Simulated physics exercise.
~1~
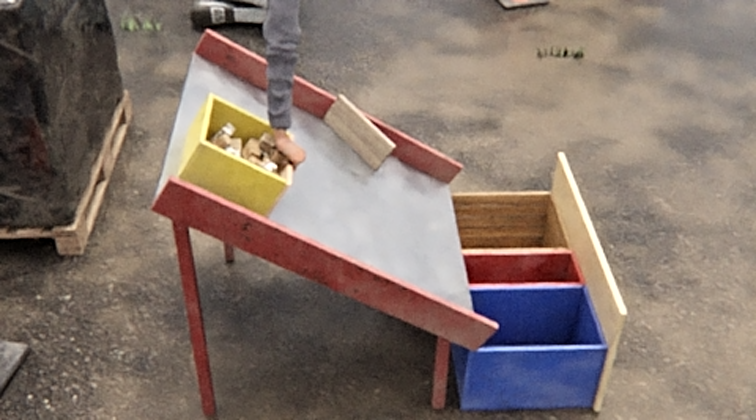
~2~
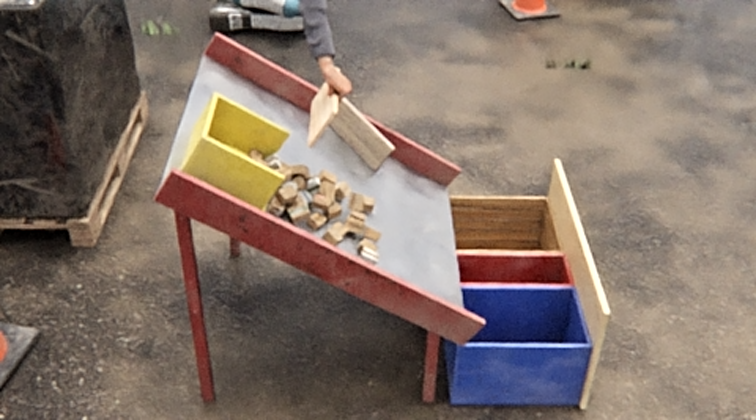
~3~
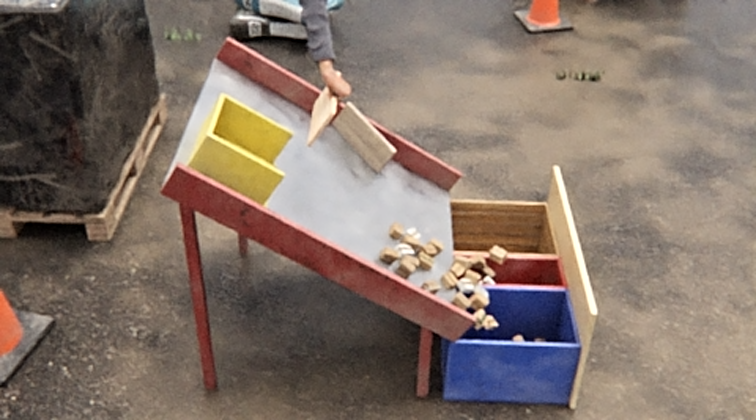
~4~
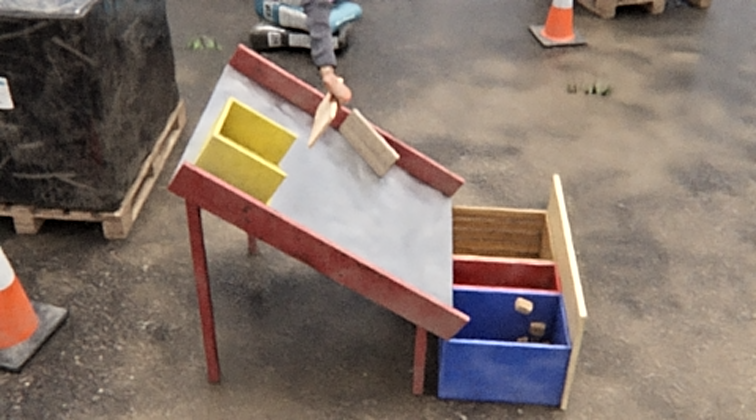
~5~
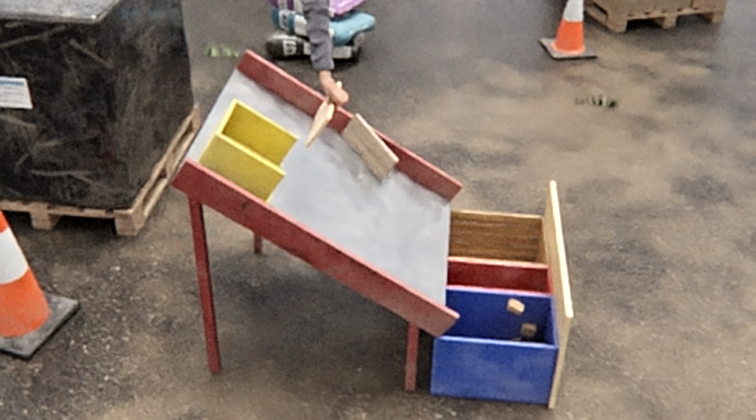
On an outdoor paved yard, a hand pulls a small wooden gate away from a yellow pen atop a sloping red-framed table, and the wooden blocks inside tumble down past an angled board into the red and blue bins, leaving the slope empty and a couple of blocks visible at the blue bin.
